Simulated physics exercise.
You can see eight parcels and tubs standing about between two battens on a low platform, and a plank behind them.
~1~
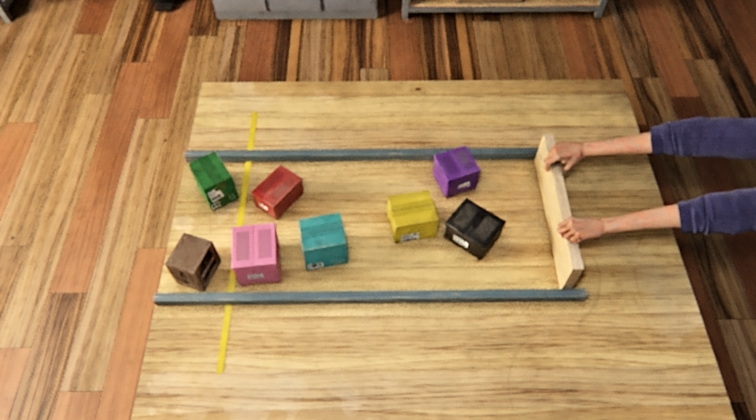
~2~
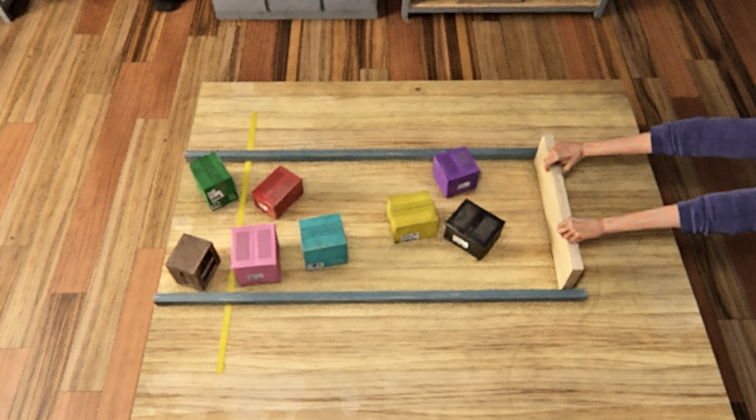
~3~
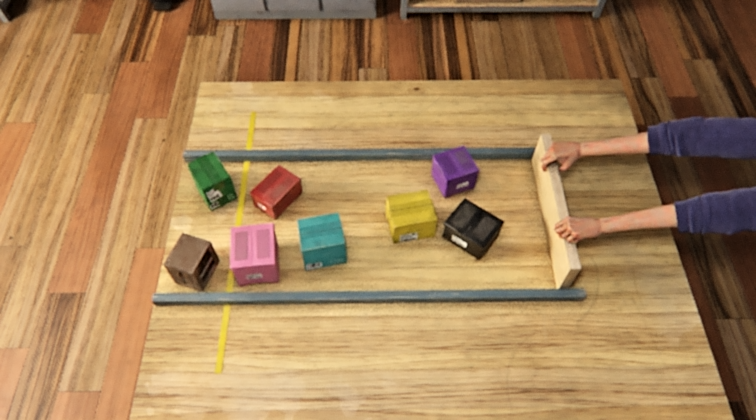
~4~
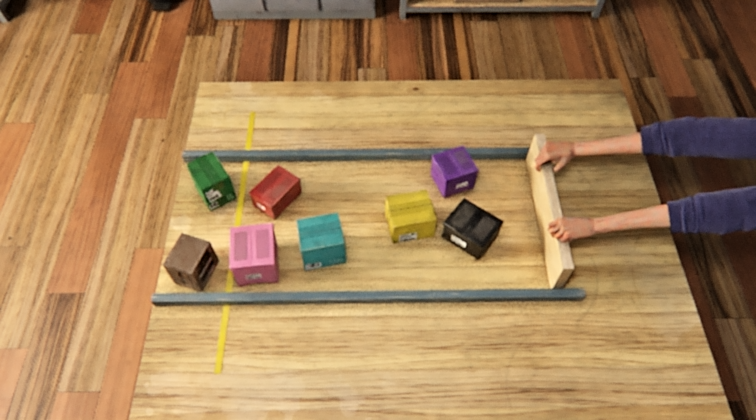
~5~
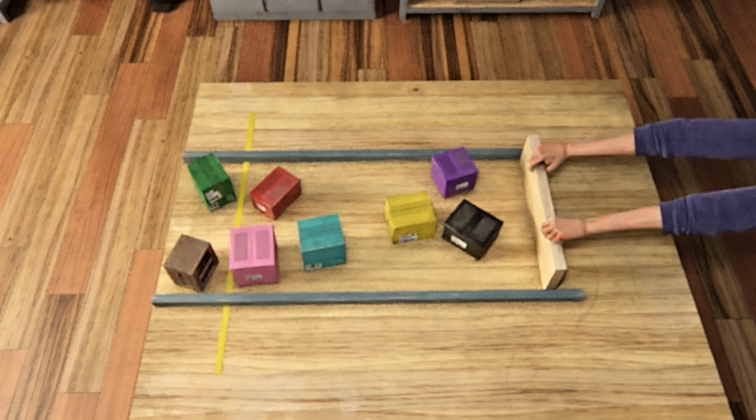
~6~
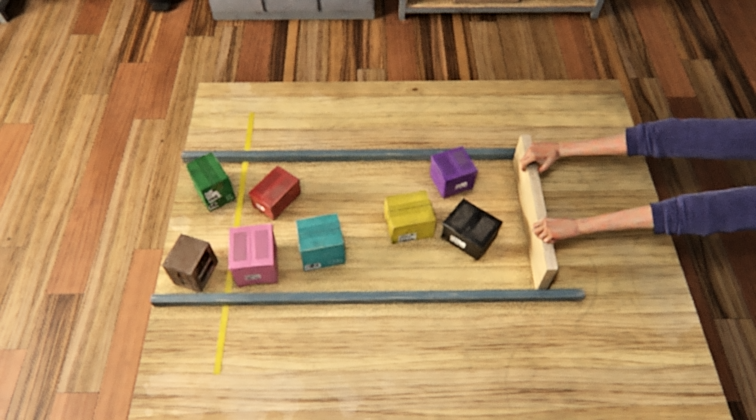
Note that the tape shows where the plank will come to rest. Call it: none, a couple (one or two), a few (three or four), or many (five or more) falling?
Call: A few.
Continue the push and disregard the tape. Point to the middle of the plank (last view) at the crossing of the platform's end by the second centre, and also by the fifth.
At the first moment about (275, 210), at the next about (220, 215).
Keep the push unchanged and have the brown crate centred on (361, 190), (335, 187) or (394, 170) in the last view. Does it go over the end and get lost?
In that order, it stays on; is kept; survives.
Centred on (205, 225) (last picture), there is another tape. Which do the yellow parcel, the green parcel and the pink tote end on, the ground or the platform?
Lab note: Yellow parcel is safe; green parcel comes off; pink tote comes off.
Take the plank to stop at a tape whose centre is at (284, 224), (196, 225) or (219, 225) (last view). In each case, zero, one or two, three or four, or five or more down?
One to two; five or more; at least five.
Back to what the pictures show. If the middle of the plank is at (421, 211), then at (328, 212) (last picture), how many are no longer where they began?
By then 3, and later 7.
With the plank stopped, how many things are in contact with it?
In total, 3.
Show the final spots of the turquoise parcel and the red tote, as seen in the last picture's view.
Listed in order, first is (160, 242) and the other is (187, 197).
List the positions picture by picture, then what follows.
In the first picture, brown crate (194, 262); green parcel (214, 181); pink tote (257, 255); plank (557, 209); tape (240, 224).
In the second picture, green parcel (214, 182); black tote (473, 230).
In the third picture, pink tote (256, 255); turquoise parcel (322, 242).
In the fourth picture, brown crate (192, 263); purple tote (453, 172).
In the fifth picture, green parcel (212, 182); red tote (277, 193).
In the sixth picture, brown crate (191, 263); green parcel (211, 182); pink tote (254, 256); plank (533, 210); tape (237, 225).
Soon after, none off yet; brown crate at rest near (191, 263); green parcel at rest near (211, 182); pink tote at rest near (254, 256).
After that, none off yet; brown crate at rest near (191, 263); green parcel at rest near (211, 182); pink tote displaced a little near (249, 256).
And then, none off yet; brown crate tilting well over near (129, 273); green parcel displaced a little near (205, 182); pink tote displaced well along near (172, 257).
In the end, the number that fall off is three or four; gone, pink tote, green parcel and brown crate.
